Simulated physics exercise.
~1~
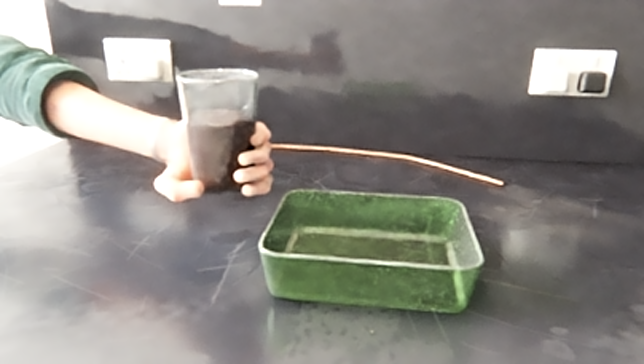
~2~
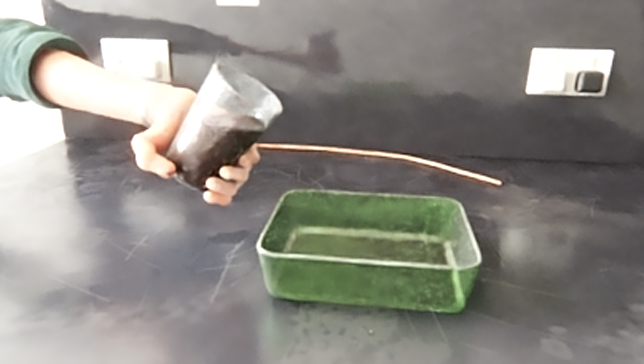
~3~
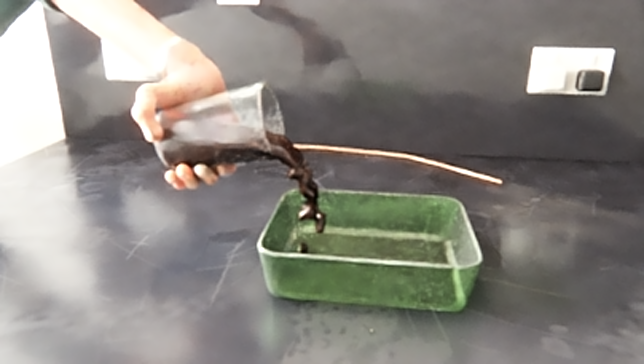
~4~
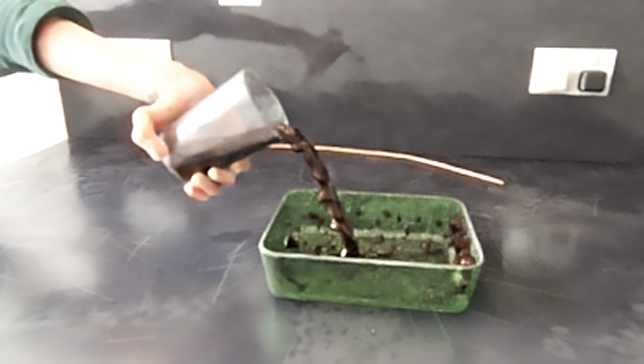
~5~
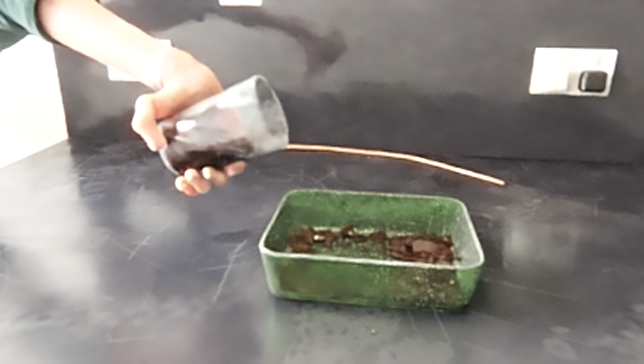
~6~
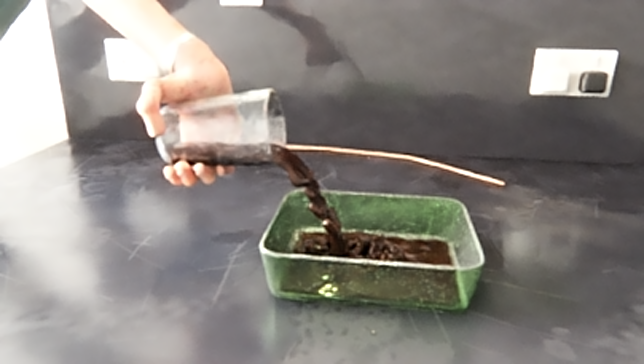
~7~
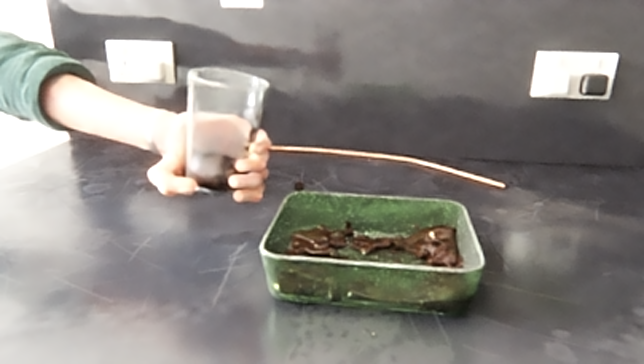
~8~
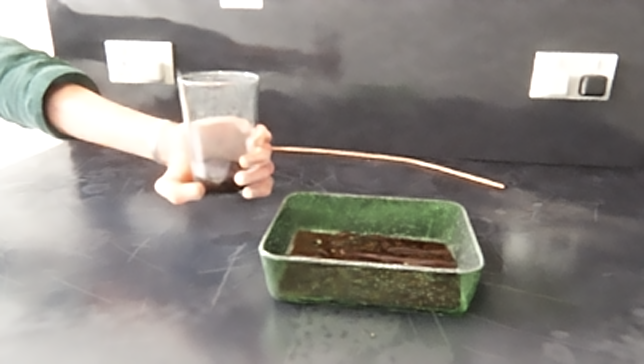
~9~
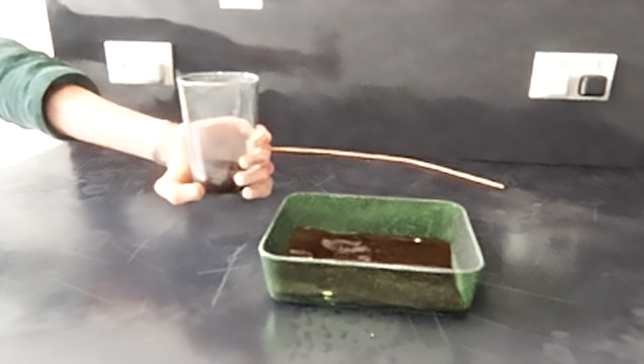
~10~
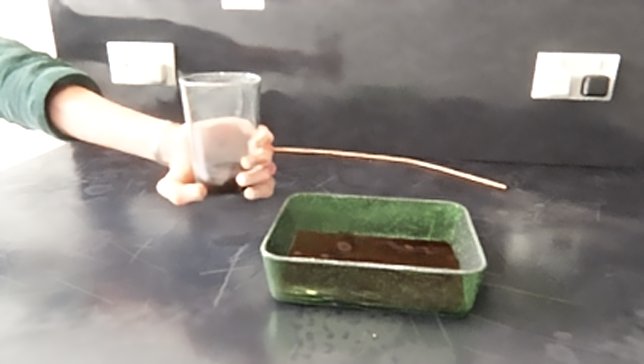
At first, a hand in a green sleeve holds up a clear glass of dark liquid to the left of an empty green oblong dish on a dark counter. The hand tips the glass to the right, and a dark stream falls into the dish, splashing its inner sides. The glass eases back a little and the stream stops, then it tilts further and pours again. The hand turns the glass upright, leaving a little liquid at its bottom. The liquid in the dish settles into a calm, shallow dark pool while the hand holds the glass still.
